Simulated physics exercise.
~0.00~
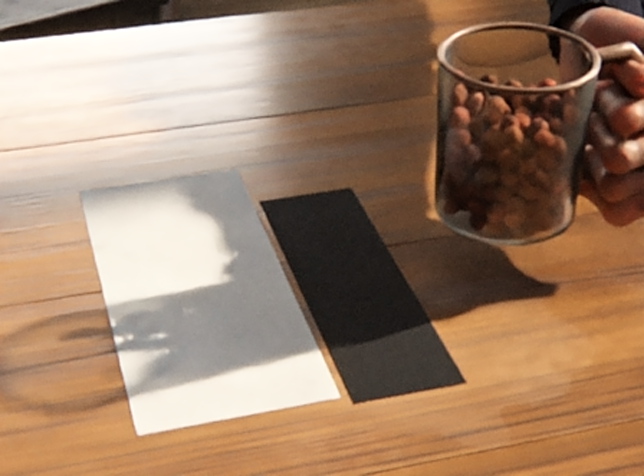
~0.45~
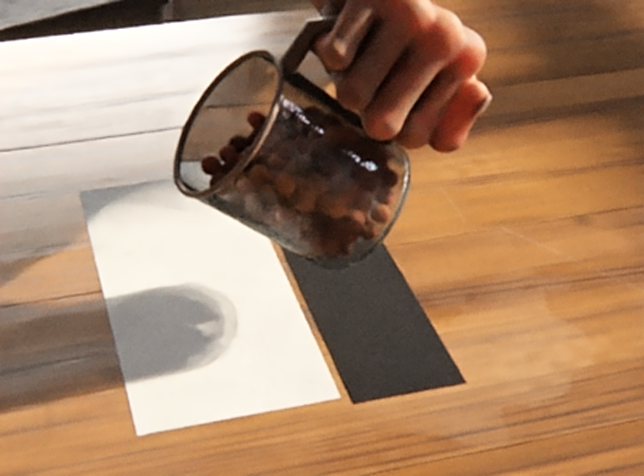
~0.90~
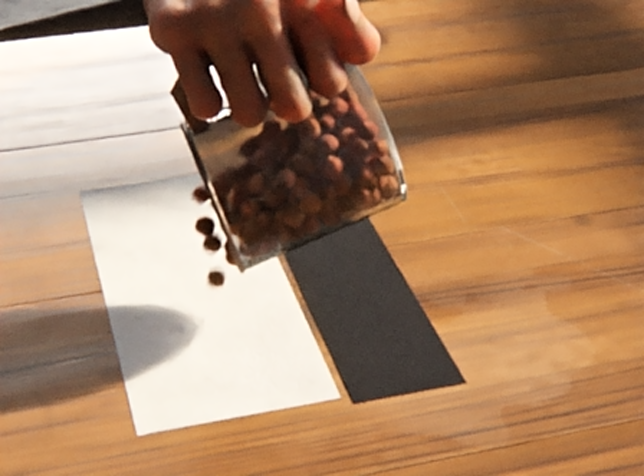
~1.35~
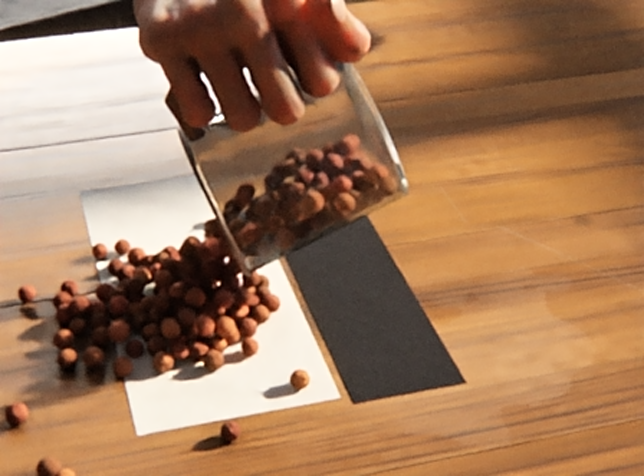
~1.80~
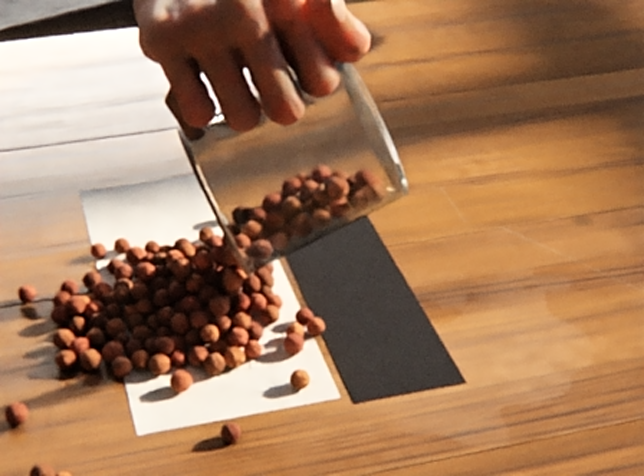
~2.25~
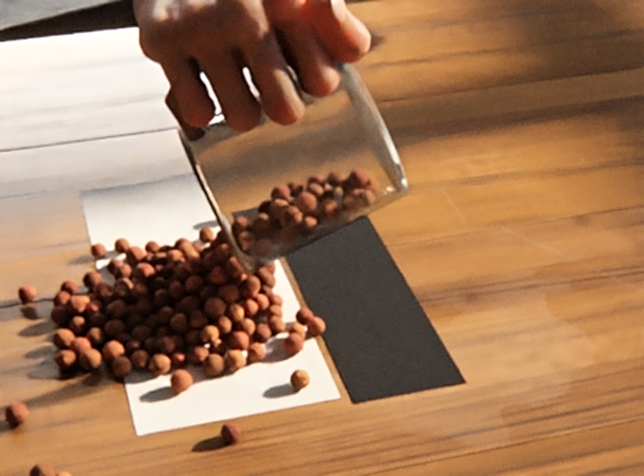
A hand tips a glass cup, spilling reddish-brown balls mostly onto a white mat, some staying inside.
